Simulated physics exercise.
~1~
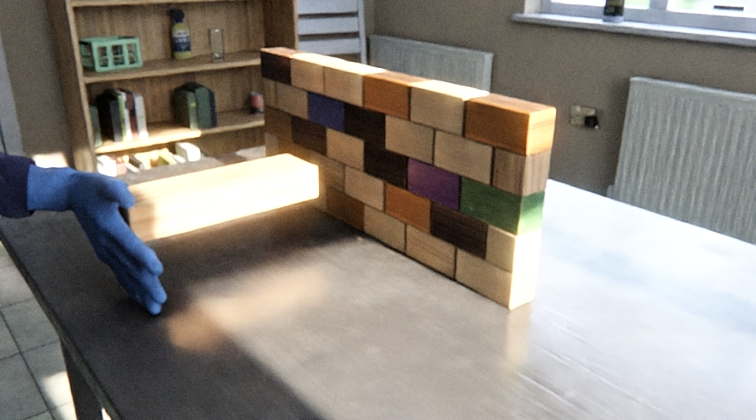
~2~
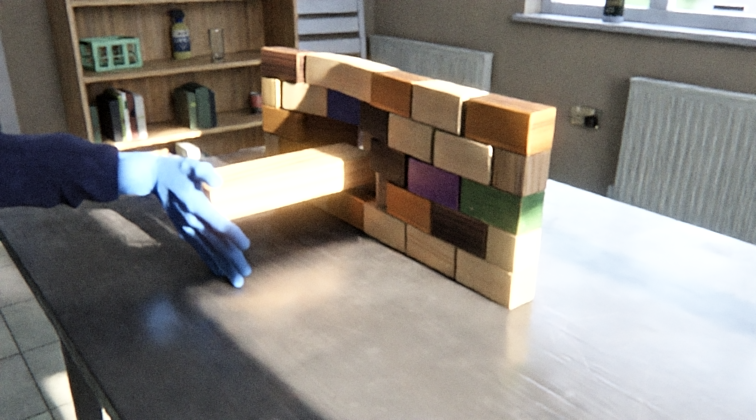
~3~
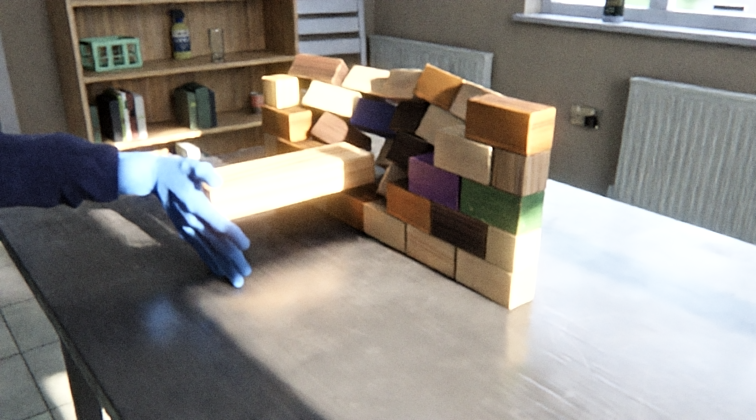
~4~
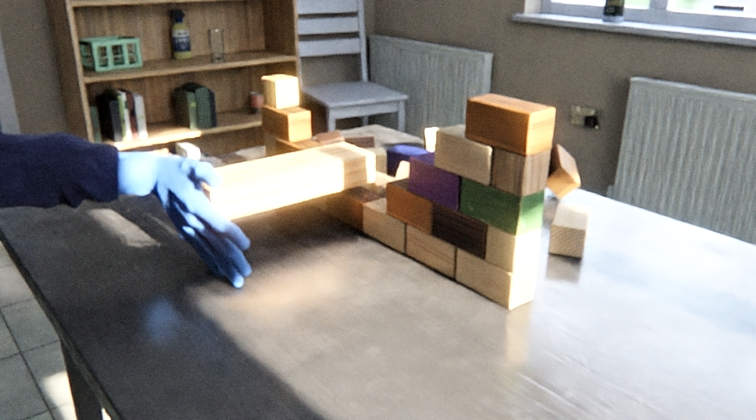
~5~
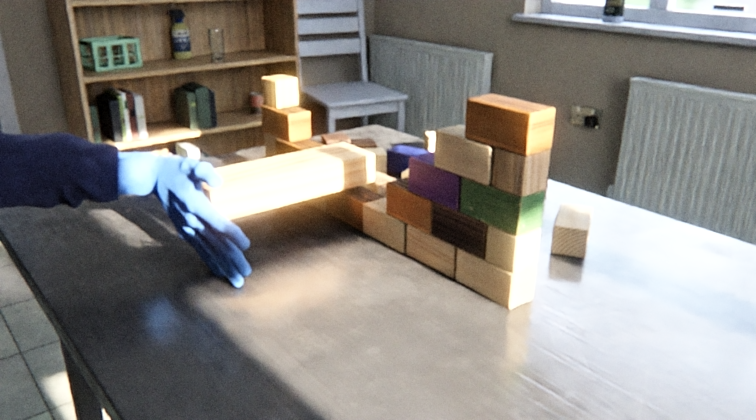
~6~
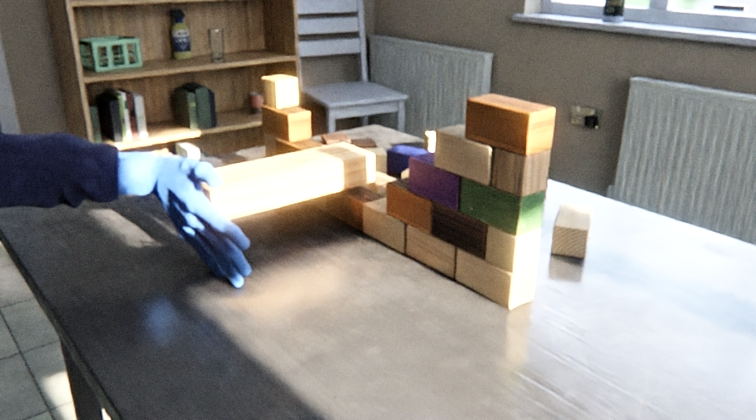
A gloved hand pushes a long wooden block into a wall, collapsing its middle section.
